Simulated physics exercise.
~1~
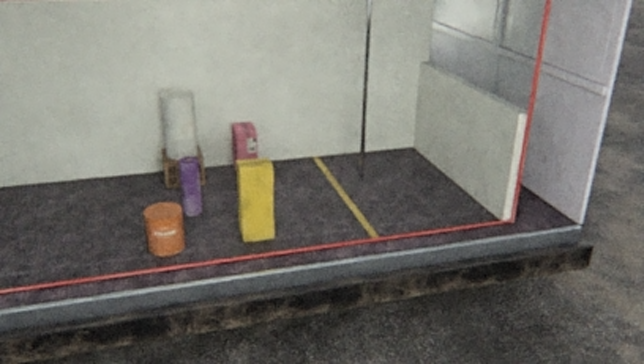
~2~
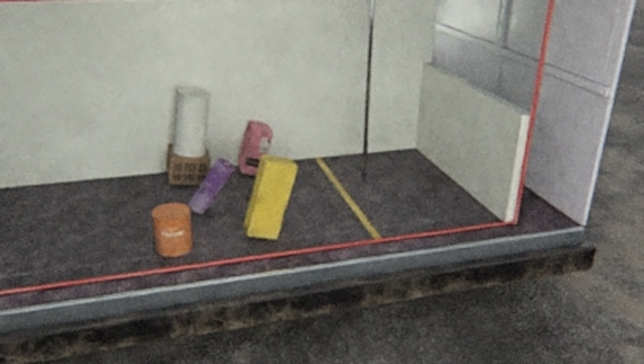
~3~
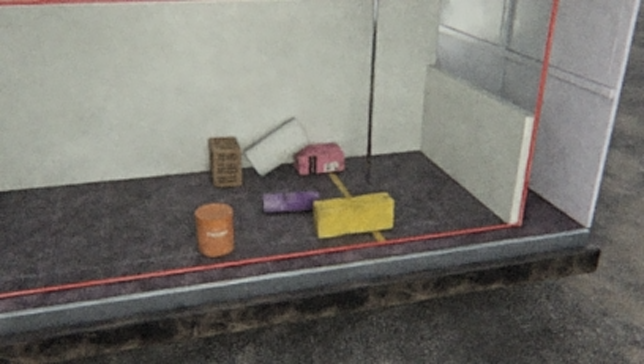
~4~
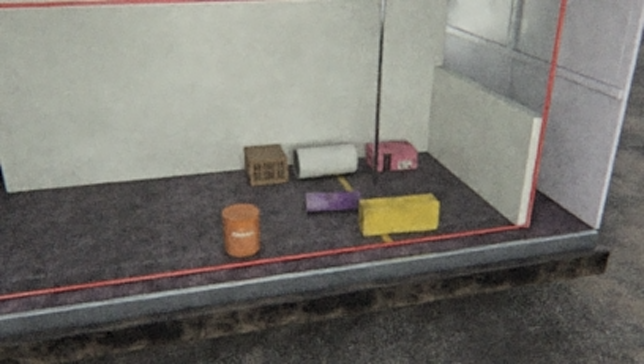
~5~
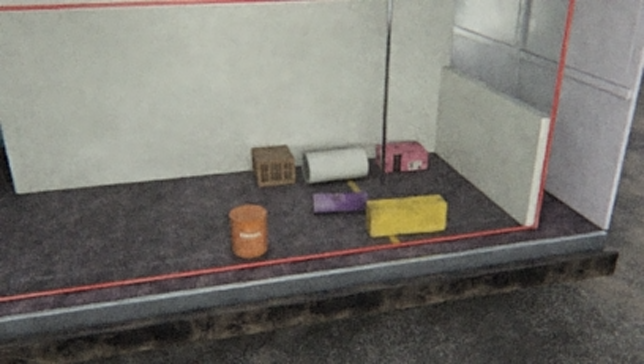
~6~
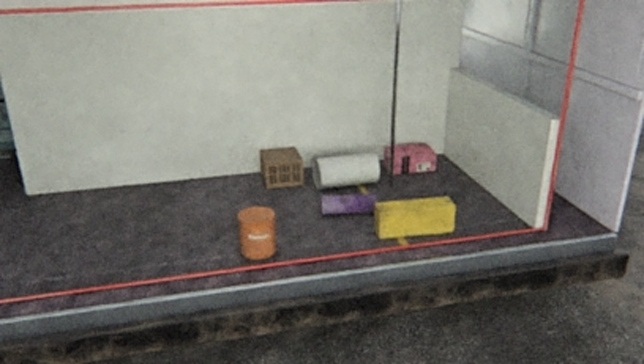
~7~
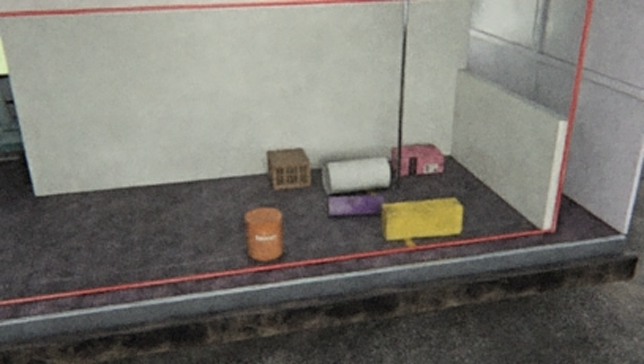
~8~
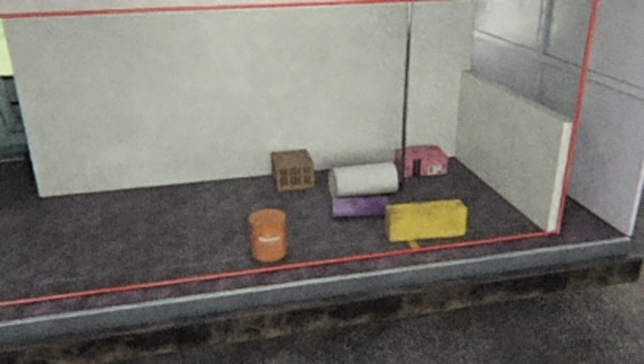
At first, a white drum stands on a brown crate in an open bay, near an upright pink pack, purple roll and yellow tall box, with an orange bucket in front. The drum, pack, roll and box lean to the right. They topple onto their sides towards the yellow line, the drum coming off the crate, while the crate tips over and slides right with the upright bucket. The white drum then rolls slightly forward against the purple roll. Finally, the yellow box and pink pack lie past the line, while the roll, crate and bucket remain short of it.
